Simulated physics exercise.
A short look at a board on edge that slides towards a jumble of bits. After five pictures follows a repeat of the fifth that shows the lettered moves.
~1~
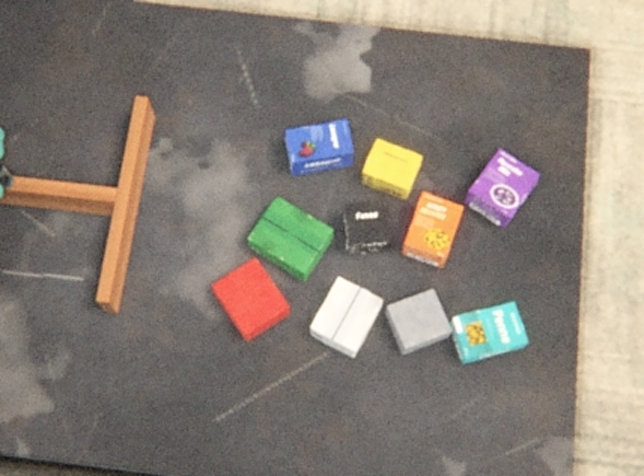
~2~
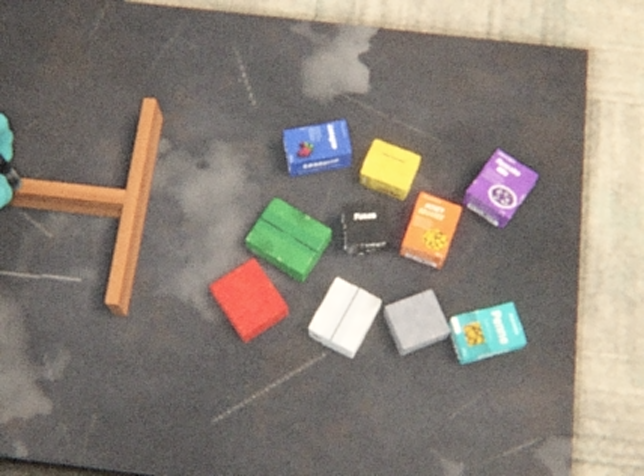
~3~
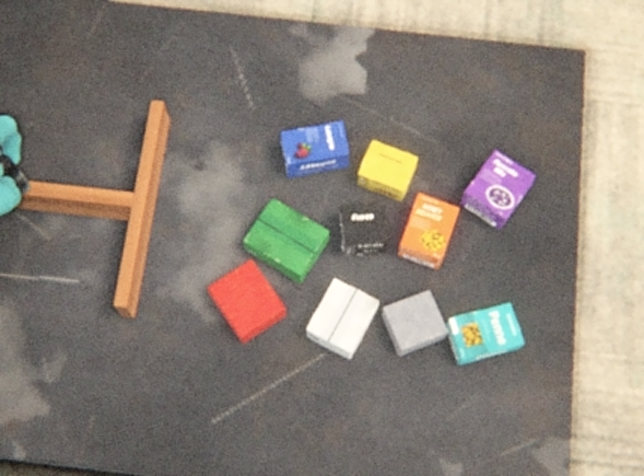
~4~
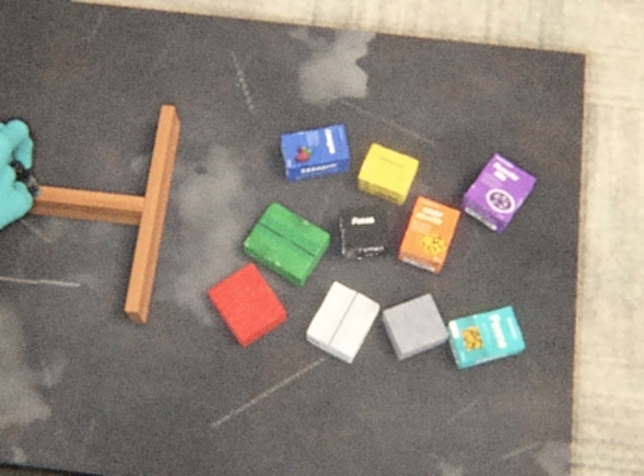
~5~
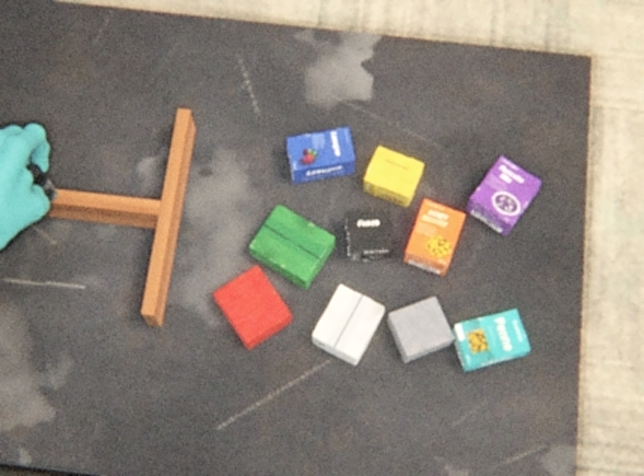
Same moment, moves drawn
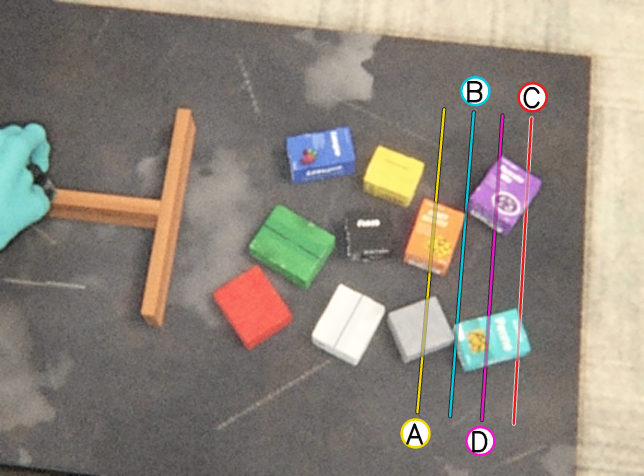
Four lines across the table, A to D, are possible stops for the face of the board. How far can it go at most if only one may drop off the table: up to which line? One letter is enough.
It can go as far as A.
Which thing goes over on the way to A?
The turquoise packet.
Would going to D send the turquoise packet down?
Yes.
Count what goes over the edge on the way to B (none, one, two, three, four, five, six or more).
In all, four.
On the marked copy, A at (431, 253); B at (462, 257); C at (523, 263); D at (493, 260).
With A. Early on, board (261, 219); red block (295, 322); white box (358, 329).
Further on, board (356, 229); turquoise packet (544, 358); purple packet (511, 195).
At the end, board (430, 238); turquoise packet over the edge; purple packet (578, 194); one fallen.
As for the rest, B drops four; C drops seven; D drops five.
